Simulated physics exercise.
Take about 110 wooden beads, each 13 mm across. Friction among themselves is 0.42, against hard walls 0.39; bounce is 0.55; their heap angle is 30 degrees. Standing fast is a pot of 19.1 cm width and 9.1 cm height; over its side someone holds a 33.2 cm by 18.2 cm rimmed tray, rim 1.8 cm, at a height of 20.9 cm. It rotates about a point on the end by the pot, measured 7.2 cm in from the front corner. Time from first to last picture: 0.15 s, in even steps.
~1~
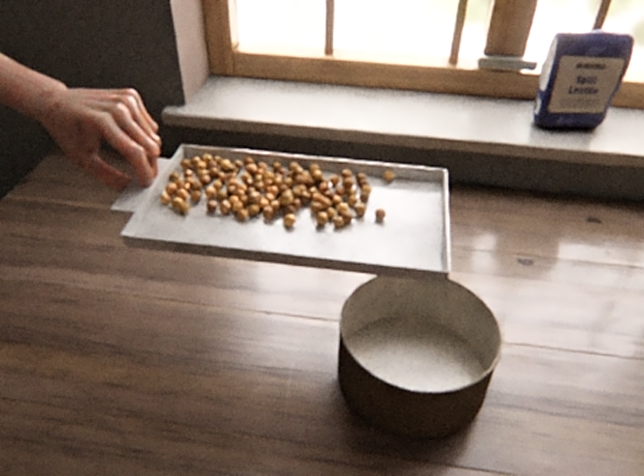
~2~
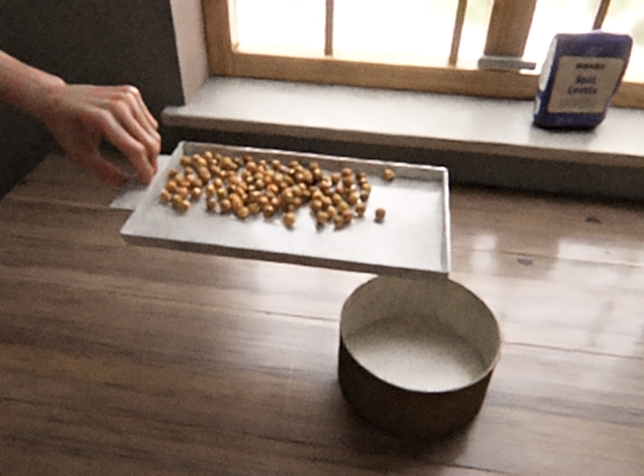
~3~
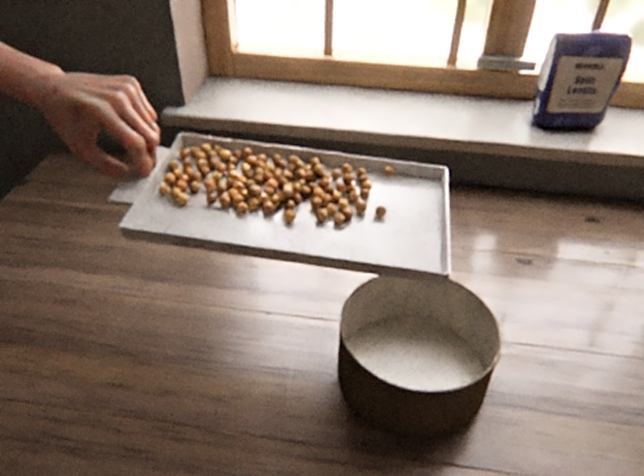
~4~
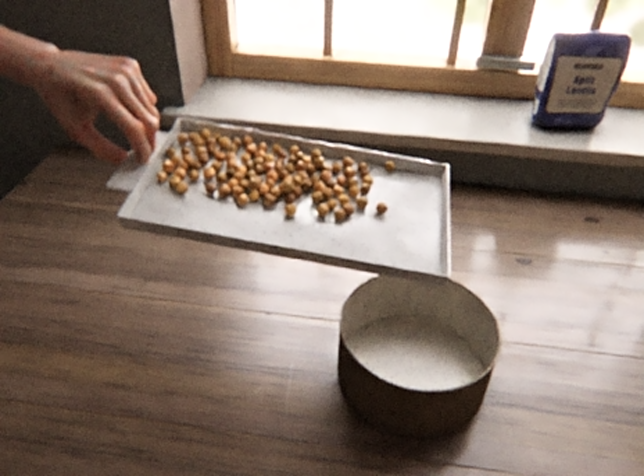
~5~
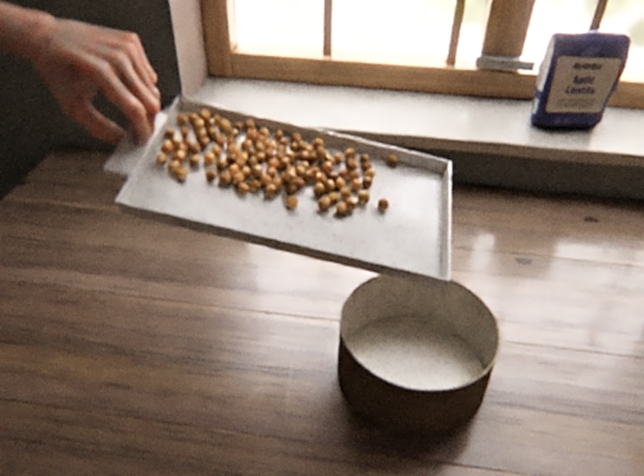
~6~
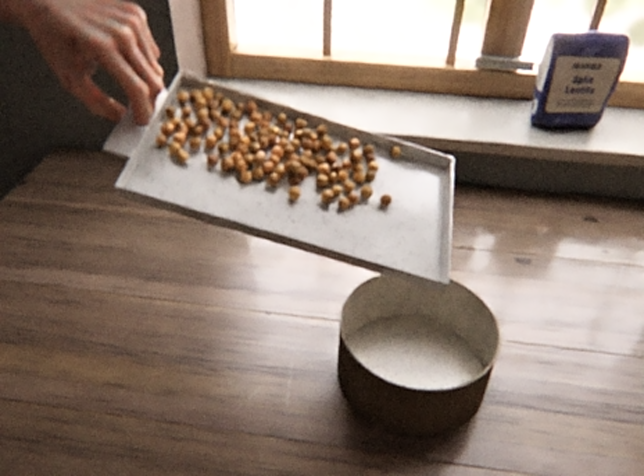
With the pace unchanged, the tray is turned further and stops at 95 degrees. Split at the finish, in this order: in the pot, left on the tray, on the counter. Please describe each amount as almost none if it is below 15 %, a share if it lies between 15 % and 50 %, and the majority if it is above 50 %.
Pot: A middle portion, tray: A small portion, counter: The main portion.
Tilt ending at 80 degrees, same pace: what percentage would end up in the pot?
It would land at about 20 percent.
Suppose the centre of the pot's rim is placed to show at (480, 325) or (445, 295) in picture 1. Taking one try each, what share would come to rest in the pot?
First try about 35 per cent, second try about 5 per cent.
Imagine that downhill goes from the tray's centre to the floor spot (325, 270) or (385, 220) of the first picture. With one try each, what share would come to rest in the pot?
Estimate: Some 45 % and some 10 % respectively.
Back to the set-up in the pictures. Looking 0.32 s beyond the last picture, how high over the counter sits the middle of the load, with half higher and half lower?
Some 28 cm above the counter.
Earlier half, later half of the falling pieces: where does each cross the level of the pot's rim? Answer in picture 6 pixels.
Earlier half close to (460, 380), later half at (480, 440) in pixels.
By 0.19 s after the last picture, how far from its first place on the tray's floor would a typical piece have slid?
2 cm.
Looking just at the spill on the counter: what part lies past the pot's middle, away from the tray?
Near 100 in a hundred.
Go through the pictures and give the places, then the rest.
In the first picture, tray tilt 0 degrees, front corners at (124, 233) and (447, 270); middle of the pieces at (272, 192); pot at (420, 325).
In the second picture, tray tilt 1 degrees, front corners at (123, 231) and (447, 270); middle of the pieces at (272, 191).
In the third picture, tray tilt 3 degrees, front corners at (122, 225) and (447, 272), lowest corner right front; middle of the pieces at (272, 186).
In the fourth picture, tray tilt 7 degrees, front corners at (121, 214) and (447, 274), lowest corner right front; middle of the pieces at (272, 177).
In the fifth picture, tray tilt 13 degrees, front corners at (119, 200) and (447, 278), lowest corner right front; middle of the pieces at (274, 165).
In the sixth picture, tray tilt 19 degrees, front corners at (119, 184) and (447, 281), lowest corner right front; middle of the pieces at (277, 153); pot at (419, 324).
Then, 0.19 s after the last picture, tilt 58 degrees; the tray holds 100 %, the pot 0 %.
Then, 0.32 s after the last picture, tilt 85 degrees; the tray holds 100 %, the pot 0 %.
Then, 0.58 s after the last picture, tilt 95 degrees; the tray holds 0 %, the pot 35 %.
In the end, pot 35 %, tray 0 %, counter 65 %.
